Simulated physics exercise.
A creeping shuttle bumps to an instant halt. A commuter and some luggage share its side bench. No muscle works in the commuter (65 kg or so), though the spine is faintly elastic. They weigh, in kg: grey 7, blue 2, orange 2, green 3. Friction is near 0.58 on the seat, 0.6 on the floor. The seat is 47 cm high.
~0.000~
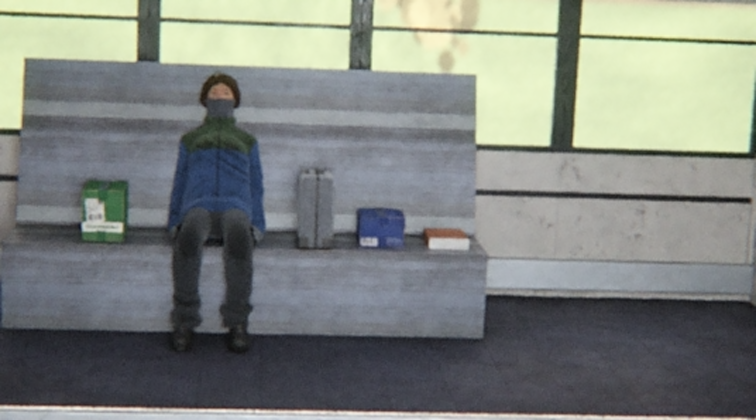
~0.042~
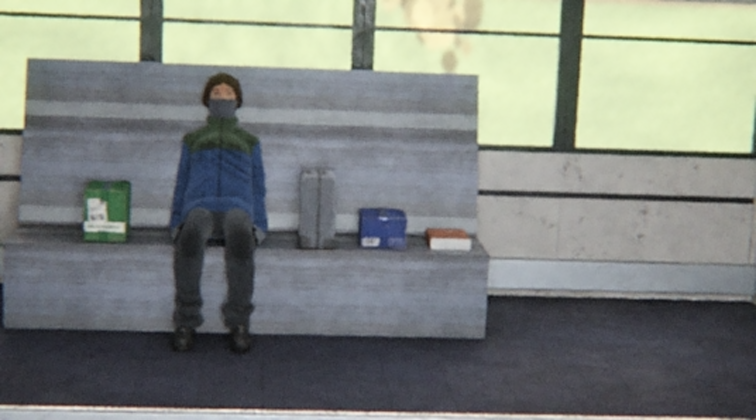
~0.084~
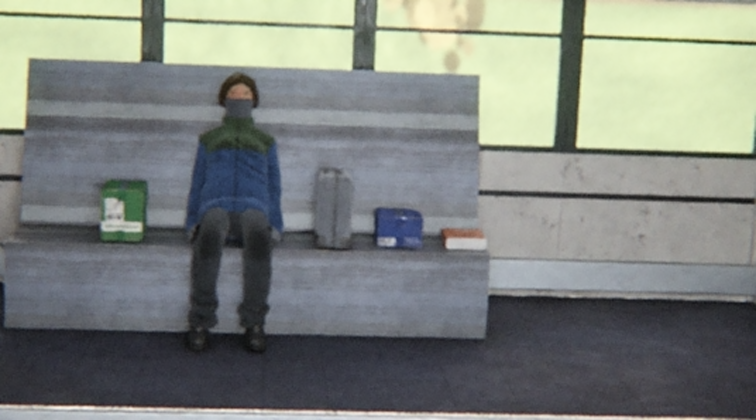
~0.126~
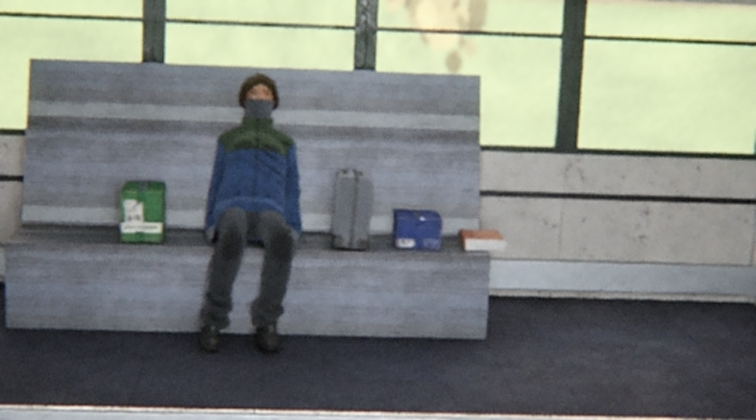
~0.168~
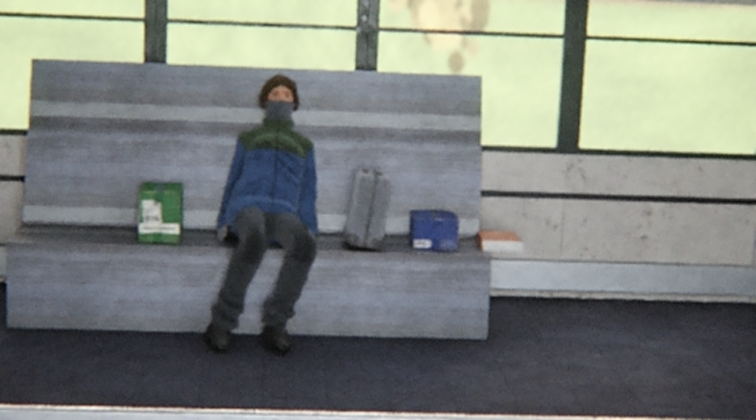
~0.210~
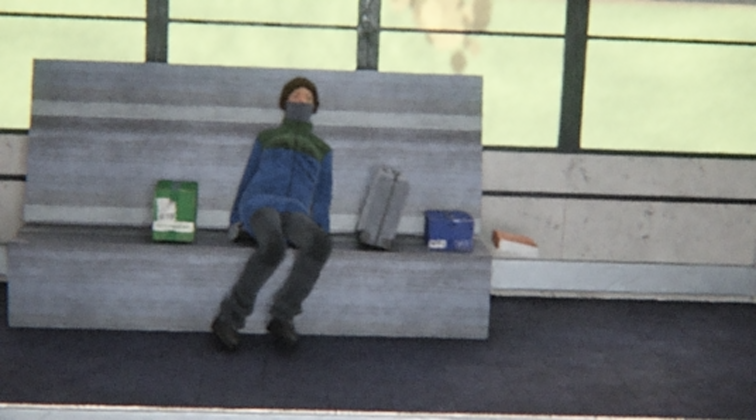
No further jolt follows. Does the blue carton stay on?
In the end the blue carton comes off.
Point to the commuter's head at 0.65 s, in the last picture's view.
Around (430, 222).
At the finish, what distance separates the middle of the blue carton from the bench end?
About 45 cm past it.
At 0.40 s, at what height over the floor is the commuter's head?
Roughly 110 cm.
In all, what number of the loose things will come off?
The count is 2.
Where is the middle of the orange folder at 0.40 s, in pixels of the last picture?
At about (579, 292).
After 0.40 s the blue carton is 3 cm past the bench end, tilted 5°, near (492, 232) in the last picture's view; the green holdall 150 cm short of the bench end, tilted 0°.
After 0.65 s the blue carton is 36 cm past the bench end, tilted 45°, near (546, 282) in the last picture's view.
After 1.05 s the blue carton is 51 cm past the bench end, tilted 110°, near (566, 297) in the last picture's view; the green holdall 146 cm short of the bench end, tilted 0°.
At rest, 2.2 s, grey case stays on; blue carton drops off; orange folder drops off; green holdall stays on; commuter's hips keep to the seat.
